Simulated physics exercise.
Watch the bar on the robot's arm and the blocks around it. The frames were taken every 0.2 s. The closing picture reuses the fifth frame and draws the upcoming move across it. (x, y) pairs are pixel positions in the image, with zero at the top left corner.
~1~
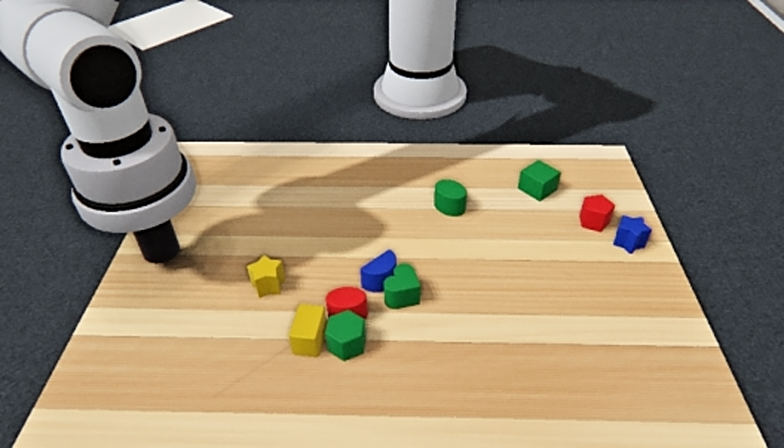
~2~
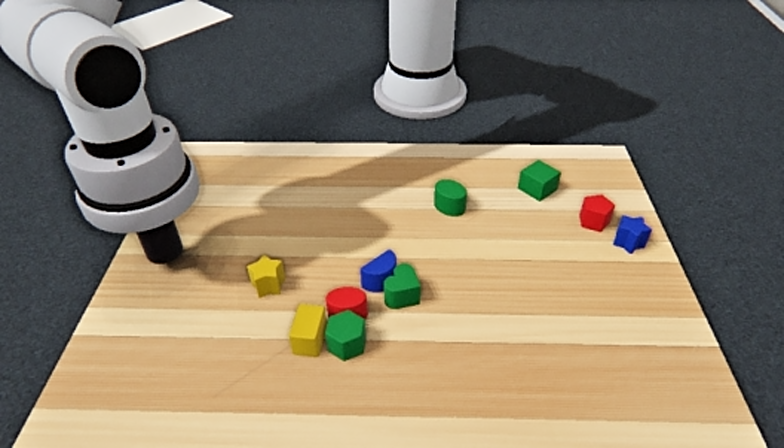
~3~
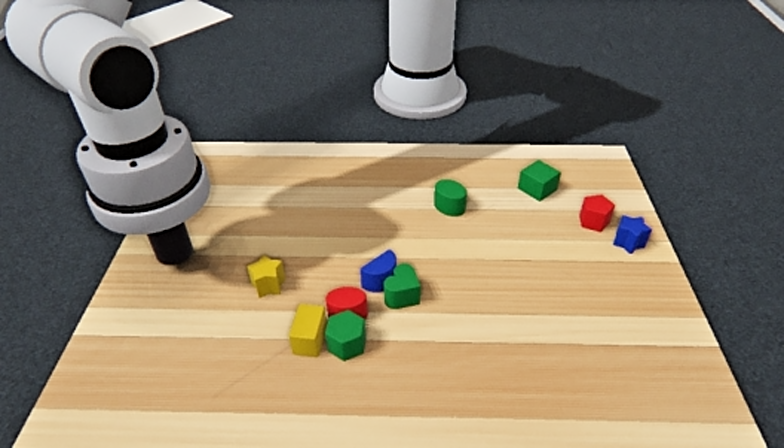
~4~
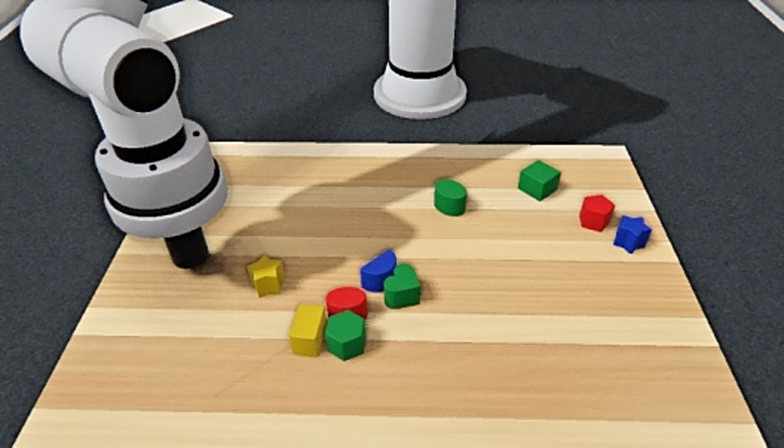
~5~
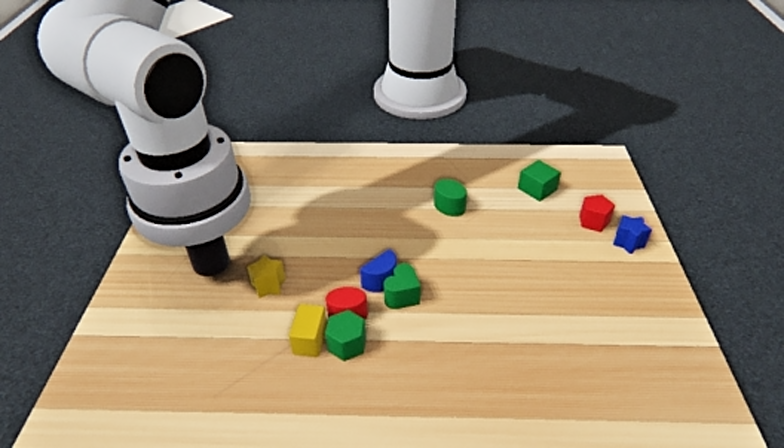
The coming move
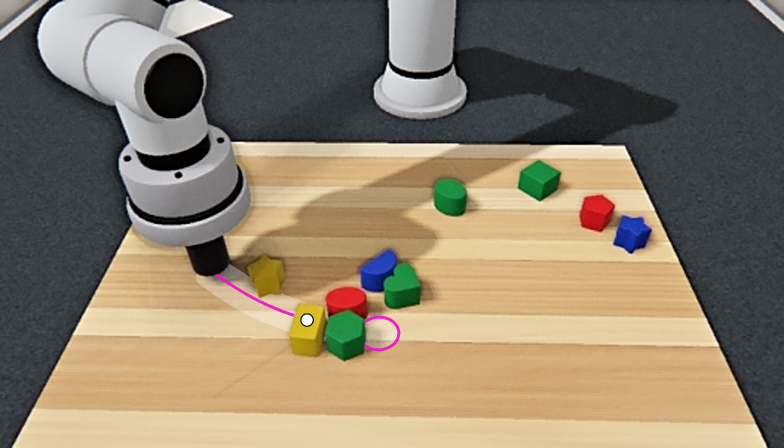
The robot arm's dark bar slid slowly a short way right across the left side of the wooden board, drawing closer to the yellow star, while all the colored blocks stayed still.
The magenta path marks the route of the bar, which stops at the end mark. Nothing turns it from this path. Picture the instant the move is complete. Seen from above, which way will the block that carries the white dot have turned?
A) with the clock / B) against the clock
Letter A.
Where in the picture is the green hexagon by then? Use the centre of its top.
The centre of its top face lies at (370, 348).
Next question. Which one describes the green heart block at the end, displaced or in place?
Moved off its spot.
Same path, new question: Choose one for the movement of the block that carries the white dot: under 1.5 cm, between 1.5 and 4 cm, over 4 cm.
The shift is from 1.5 to 4 cm.
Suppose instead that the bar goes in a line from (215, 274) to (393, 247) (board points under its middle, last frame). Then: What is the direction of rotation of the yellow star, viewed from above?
It turns round clockwise.
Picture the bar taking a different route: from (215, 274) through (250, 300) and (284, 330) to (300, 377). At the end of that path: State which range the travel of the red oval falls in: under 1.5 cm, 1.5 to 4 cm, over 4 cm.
Displacement: Within 1.5 cm.
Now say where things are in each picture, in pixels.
Bar's lower end (162, 251); yellow star (265, 267); yellow oblong block (307, 320); green hexagon (345, 325); red oval (346, 296); green heart block (403, 278), in the first frame.
Bar (165, 252); blocks still, in the second frame.
Bar (175, 253); blocks still, in the third frame.
Bar (191, 256); blocks still, in the fourth frame.
Bar (212, 264); yellow star (265, 267); yellow oblong block (307, 320); green hexagon (345, 325); red oval (346, 296); green heart block (403, 278), in the fifth frame.
Drawn move, from (215, 274) by way of (285, 312) to (379, 333); the dot is on the yellow oblong block.
What follows on the original path. One third of the way, bar (257, 291); yellow star (283, 267).
Two thirds of the way, bar (313, 311); yellow star (291, 268), turned 45° anticlockwise; yellow oblong block (320, 329), turned 50° clockwise; green hexagon (361, 338), turned 25° anticlockwise; red oval (353, 296).
At the end, bar (378, 323); yellow star (291, 268), turned 45° anticlockwise; yellow oblong block (328, 337), turned 90° clockwise; green hexagon (370, 348), turned 45° anticlockwise; red oval (412, 296), turned 50° anticlockwise; green heart block (421, 267), turned 45° anticlockwise.
